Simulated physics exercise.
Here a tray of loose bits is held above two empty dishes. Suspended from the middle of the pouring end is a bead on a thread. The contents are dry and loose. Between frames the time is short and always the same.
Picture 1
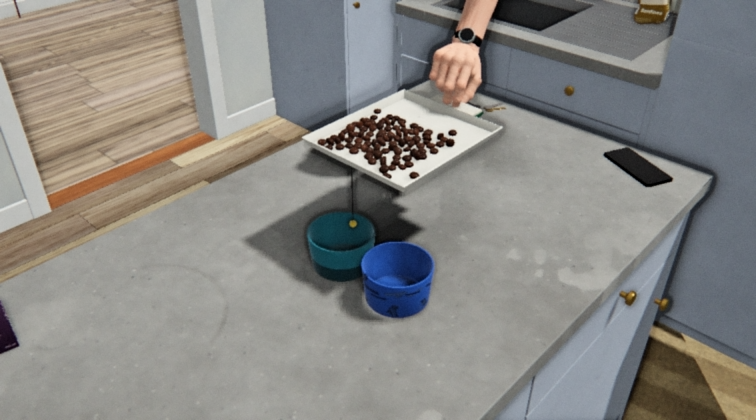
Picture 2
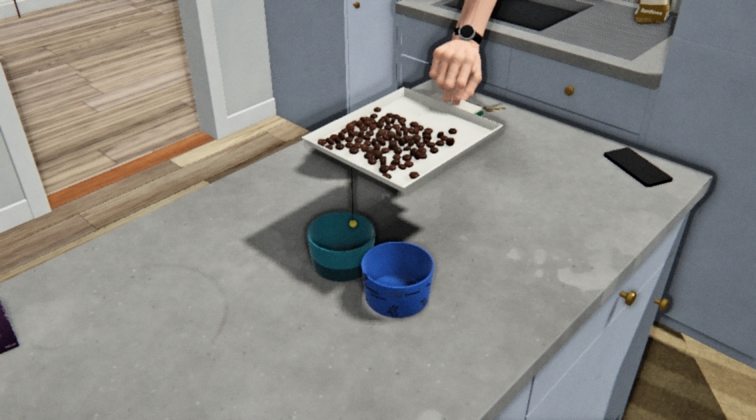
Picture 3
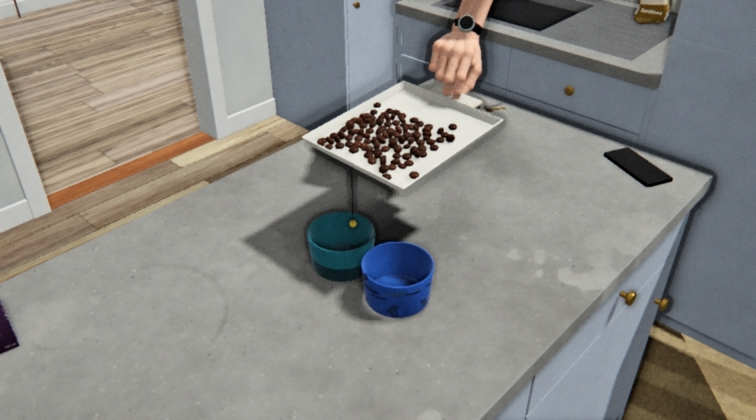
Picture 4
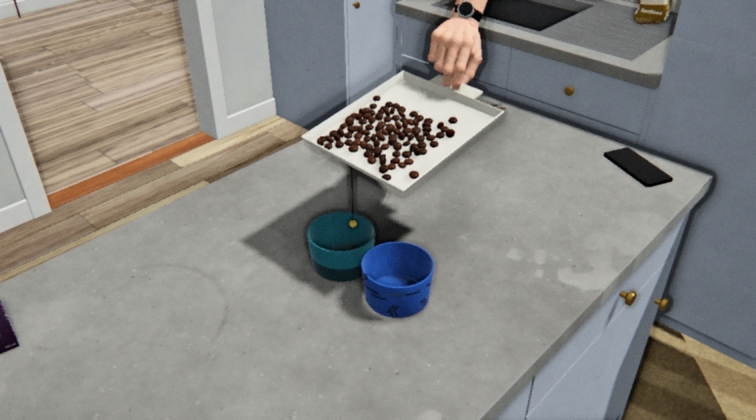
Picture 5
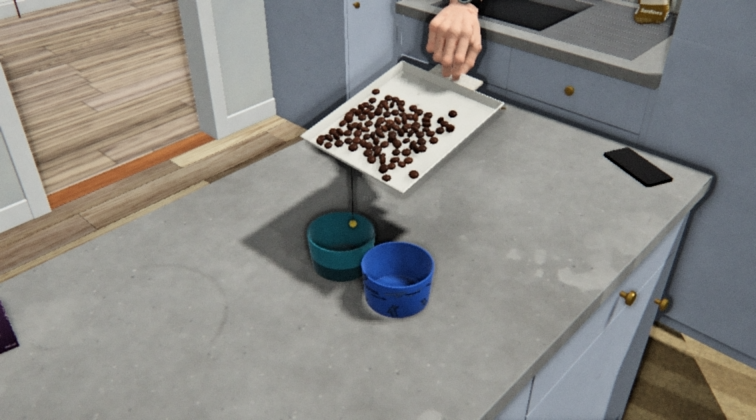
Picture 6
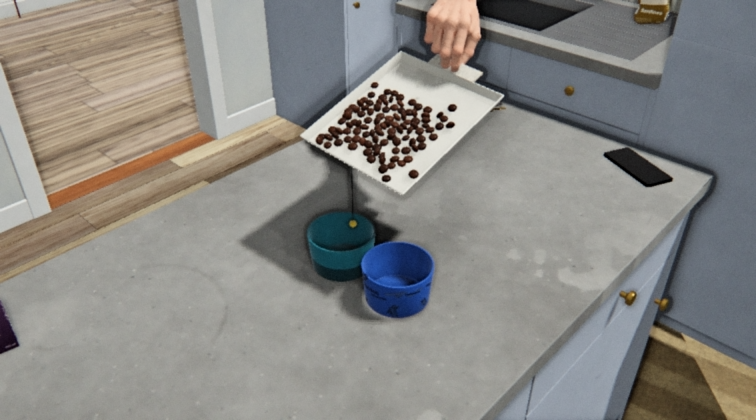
White tray of brown chocolate drops tilting gradually above a teal dish and a blue dish as a hand raises its far end.
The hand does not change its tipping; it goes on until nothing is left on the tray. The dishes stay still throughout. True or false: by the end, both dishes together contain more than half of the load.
True.
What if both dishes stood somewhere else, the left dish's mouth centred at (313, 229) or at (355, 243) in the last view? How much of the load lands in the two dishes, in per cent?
First position: Some 90 %; second position: Some 70 %.
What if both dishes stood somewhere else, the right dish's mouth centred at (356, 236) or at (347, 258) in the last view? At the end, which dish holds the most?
The first time it is the dish to the right, and the second time it is the dish to the right.
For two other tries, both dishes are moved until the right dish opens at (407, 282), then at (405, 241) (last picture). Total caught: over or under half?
In turn: Above a half; less than half.
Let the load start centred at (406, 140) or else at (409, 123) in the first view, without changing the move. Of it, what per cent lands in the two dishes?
Shares in turn: 70 % and 50 %.
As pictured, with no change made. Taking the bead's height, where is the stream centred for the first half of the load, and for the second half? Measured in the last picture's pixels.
At about (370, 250), then at (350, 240).
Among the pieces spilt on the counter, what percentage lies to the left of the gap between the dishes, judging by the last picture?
Close to 90 %.
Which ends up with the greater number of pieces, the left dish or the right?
It's the rightmost dish that ends with more.
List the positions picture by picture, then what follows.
In the first picture, corners of the pouring end near (308, 137) and (403, 183), level; middle of the load near (389, 138), flat chocolate drops; left dish near (318, 260); right dish near (374, 295); bead on its thread near (353, 224).
In the second picture, corners of the pouring end near (308, 137) and (403, 183), level; middle of the load near (389, 137).
In the third picture, corners of the pouring end near (308, 136) and (403, 185), tipped barely, lowest at the right corner; middle of the load near (388, 135).
In the fourth picture, corners of the pouring end near (307, 136) and (403, 186), tipped a little, lowest at the right corner; middle of the load near (388, 131).
In the fifth picture, corners of the pouring end near (307, 135) and (402, 188), tipped a little, lowest at the right corner; middle of the load near (388, 127).
In the sixth picture, corners of the pouring end near (306, 135) and (402, 189), tipped clearly, lowest at the right corner; middle of the load near (387, 124); left dish near (318, 260); right dish near (374, 295).
Shortly afterwards, tray tipped steeply; the bulk on the tray; only a few in the right dish; only a few in the left dish; a little in the air.
Next, tray tipped past a quarter turn; near half in the right dish; near a quarter in the left dish; near a quarter outside both; a little in the air.
Some moments later, tray tipped past a quarter turn; near half in the right dish; near a quarter in the left dish; near a third outside both.
In the end, tray tipped past a quarter turn; near half in the right dish; near a quarter in the left dish; near a third outside both.
